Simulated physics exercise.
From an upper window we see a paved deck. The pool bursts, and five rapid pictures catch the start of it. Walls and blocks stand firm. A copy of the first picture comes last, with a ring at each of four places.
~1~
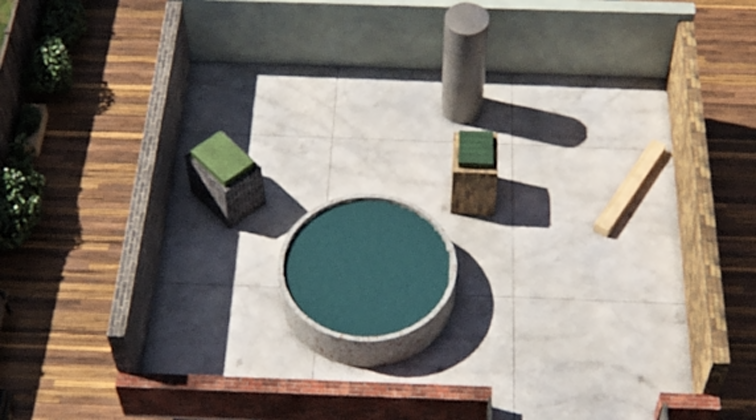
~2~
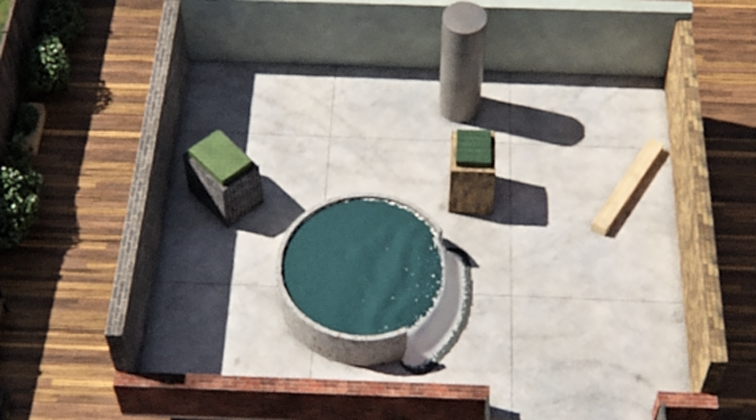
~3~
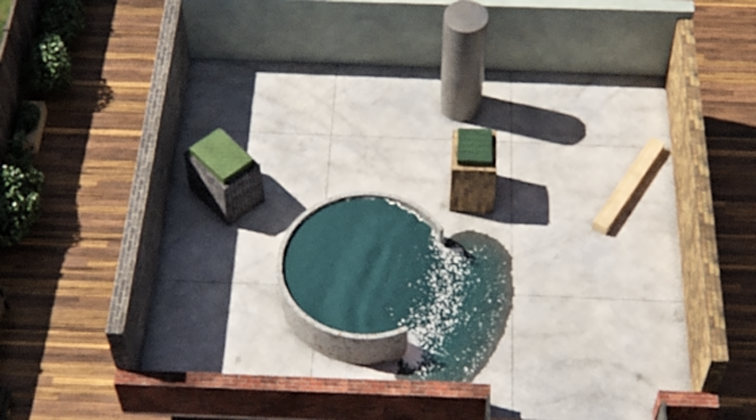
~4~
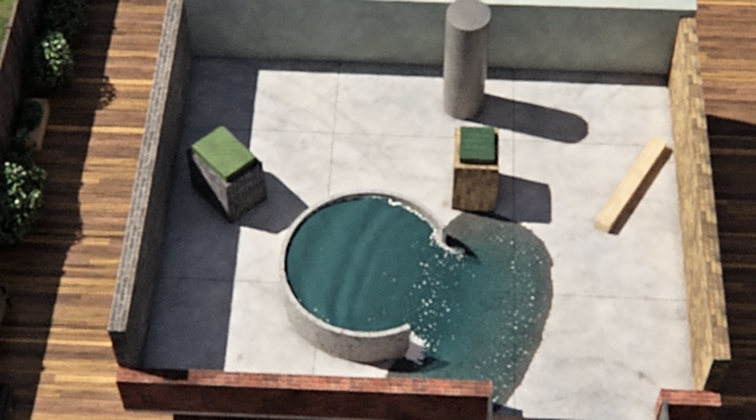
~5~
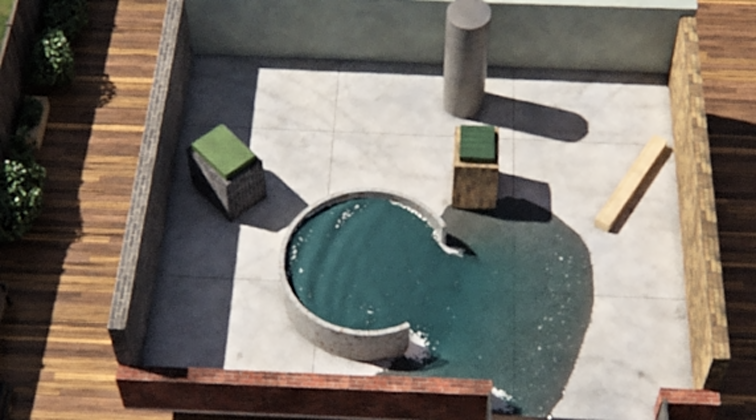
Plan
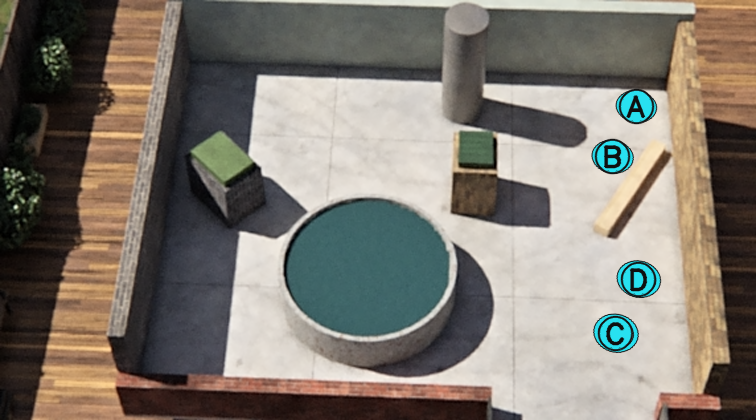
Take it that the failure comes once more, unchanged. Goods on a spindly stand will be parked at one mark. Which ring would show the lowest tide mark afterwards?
The best place is B.
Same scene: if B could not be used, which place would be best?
It is A.
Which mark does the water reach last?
A it is.
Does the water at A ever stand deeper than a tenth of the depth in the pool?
Yes.
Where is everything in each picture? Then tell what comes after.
Pool full, its middle at (367, 268); open gate at (575, 394), in the first frame.
In the second frame, 2 % of the ground under water, visible out to (415, 349).
In the third frame, 6 % of the ground under water, visible out to (481, 237).
In the fourth frame, 11 % of the ground under water, visible out to (528, 234).
In the fifth frame, 17 % of the ground under water, visible out to (581, 248).
In cyan, A at (636, 106); B at (612, 156); C at (615, 333); D at (638, 279).
With A, the water peaks at about 16 % of the depth that stood in the pool.
With B, the water peaks at about 10 % of the depth that stood in the pool.
With C, the water peaks at about 46 % of the depth that stood in the pool.
With D, the water peaks at about 49 % of the depth that stood in the pool.
